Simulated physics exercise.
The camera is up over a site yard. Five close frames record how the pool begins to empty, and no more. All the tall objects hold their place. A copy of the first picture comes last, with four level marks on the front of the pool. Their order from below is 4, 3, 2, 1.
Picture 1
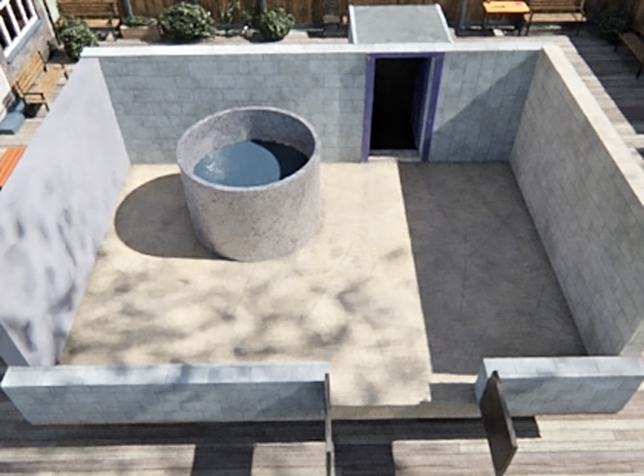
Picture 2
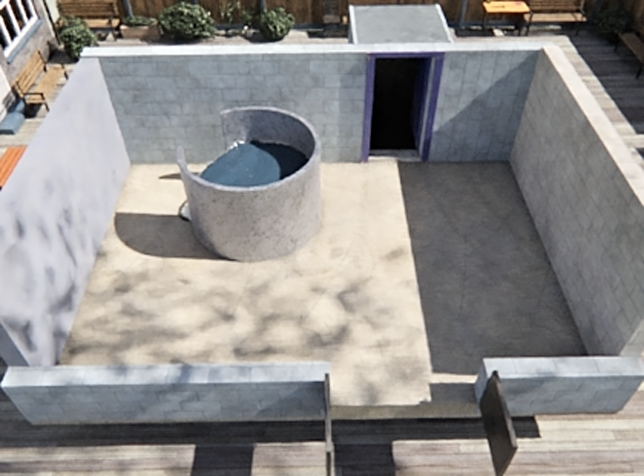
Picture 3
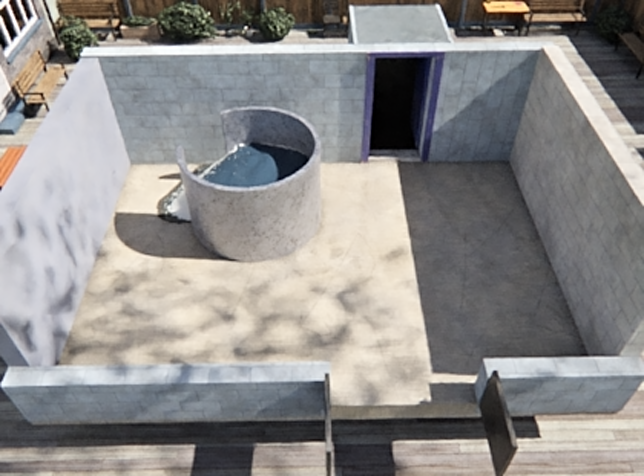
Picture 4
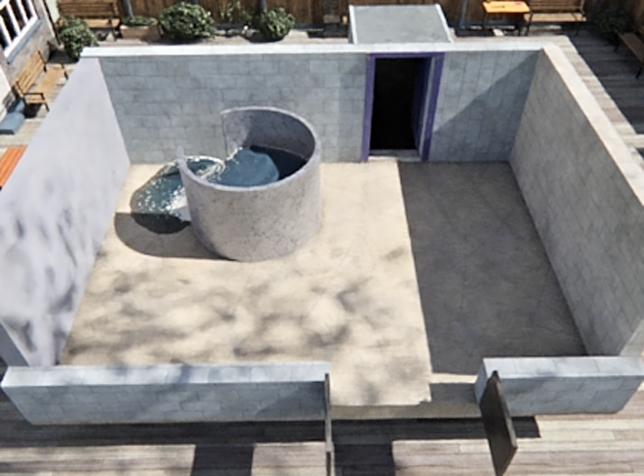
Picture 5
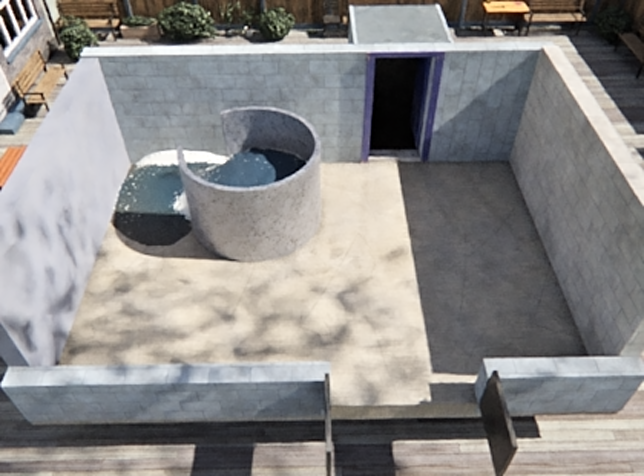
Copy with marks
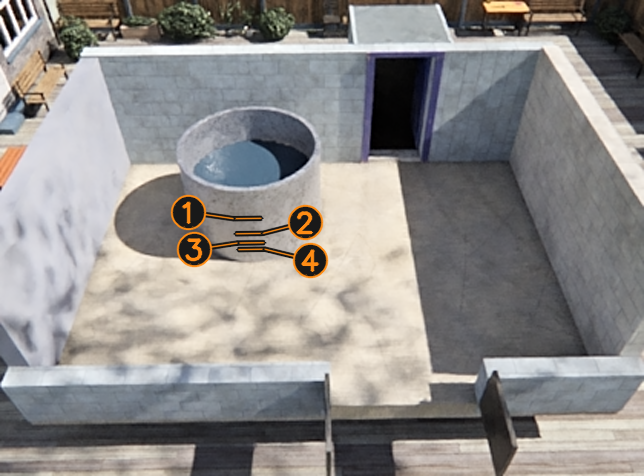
Water pours from a gap in the round tank's left side and spreads across the ground.
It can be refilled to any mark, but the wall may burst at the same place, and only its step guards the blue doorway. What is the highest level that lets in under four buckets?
Level 1.
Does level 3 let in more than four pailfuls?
No, that is safe.
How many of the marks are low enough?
All four.
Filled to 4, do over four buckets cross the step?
No, that is safe.
In orange, 1 at (247, 218); 2 at (249, 233); 3 at (250, 242); 4 at (251, 249); from the bottom up 4, 3, 2, 1.
If 1 is chosen, a splash gets over, under a bucket.
If 2 is chosen, nothing gets over.
If 3 is chosen, nothing gets over.
If 4 is chosen, nothing gets over.
